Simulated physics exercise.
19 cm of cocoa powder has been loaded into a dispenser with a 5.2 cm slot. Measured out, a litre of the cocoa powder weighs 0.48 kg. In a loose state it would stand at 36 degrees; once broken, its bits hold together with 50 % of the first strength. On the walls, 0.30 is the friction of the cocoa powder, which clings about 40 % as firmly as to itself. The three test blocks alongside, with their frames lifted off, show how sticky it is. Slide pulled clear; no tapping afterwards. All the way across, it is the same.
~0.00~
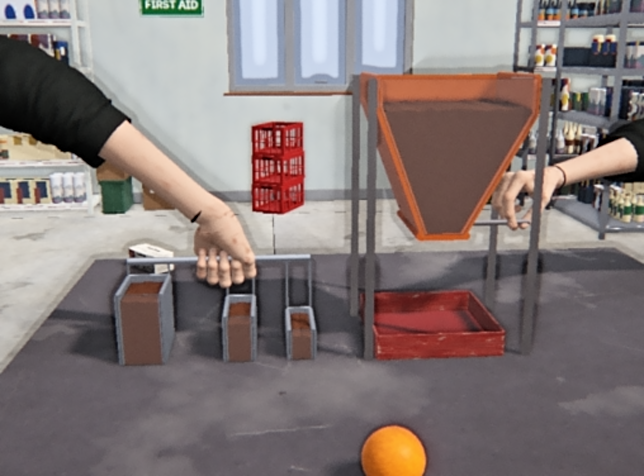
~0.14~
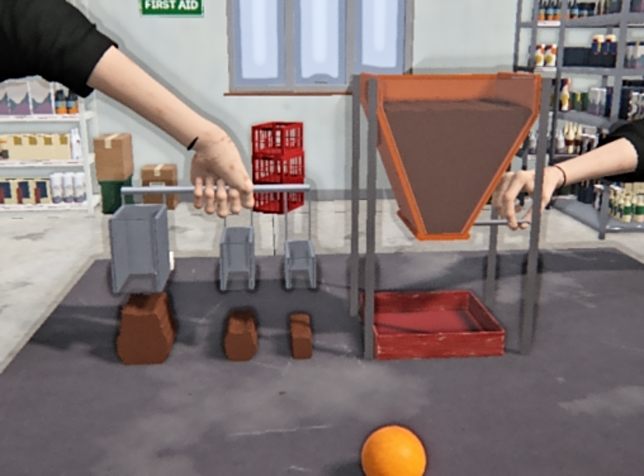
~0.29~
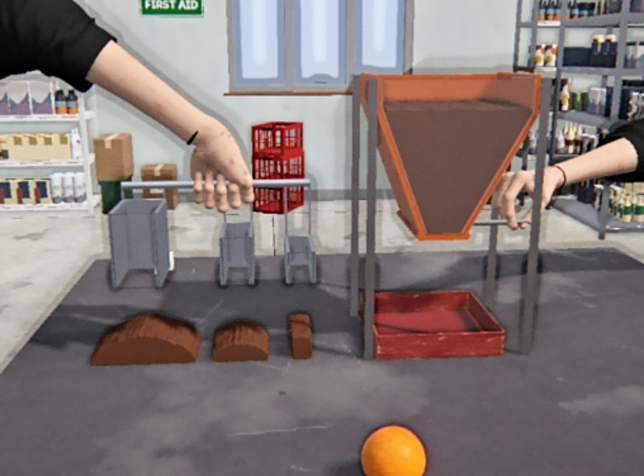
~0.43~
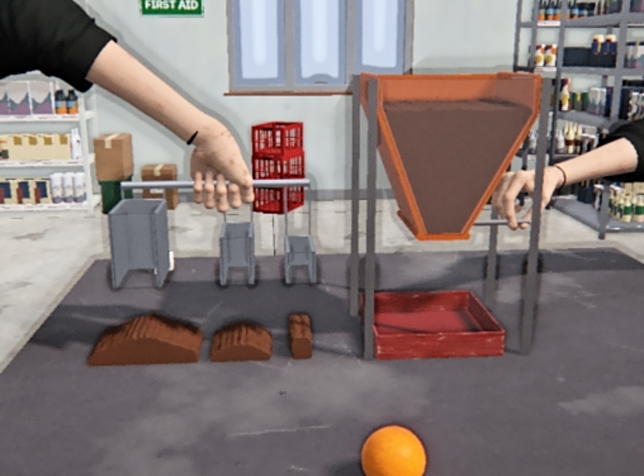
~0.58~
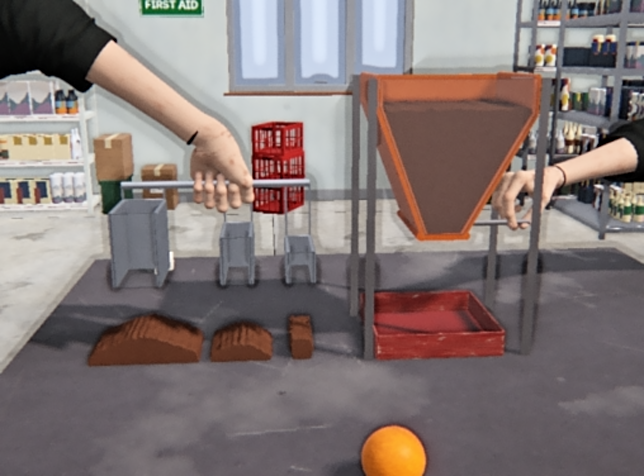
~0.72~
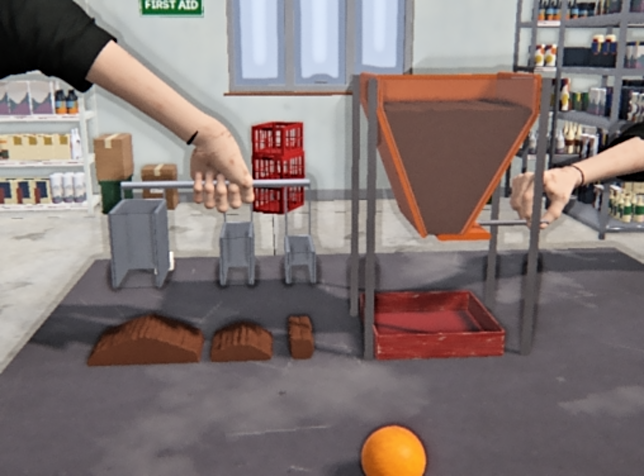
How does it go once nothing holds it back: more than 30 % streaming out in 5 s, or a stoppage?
It goes as a stream out of the slot.
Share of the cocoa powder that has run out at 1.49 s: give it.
Reading: Around 85 %.
After 1.07 s, 25 % has run out.
After 1.49 s, 84 % has run out.
After 1.90 s, 100 % has run out.
After 2.32 s, 100 % has run out.
After 5.62 s, at the end, 100 % has run out.
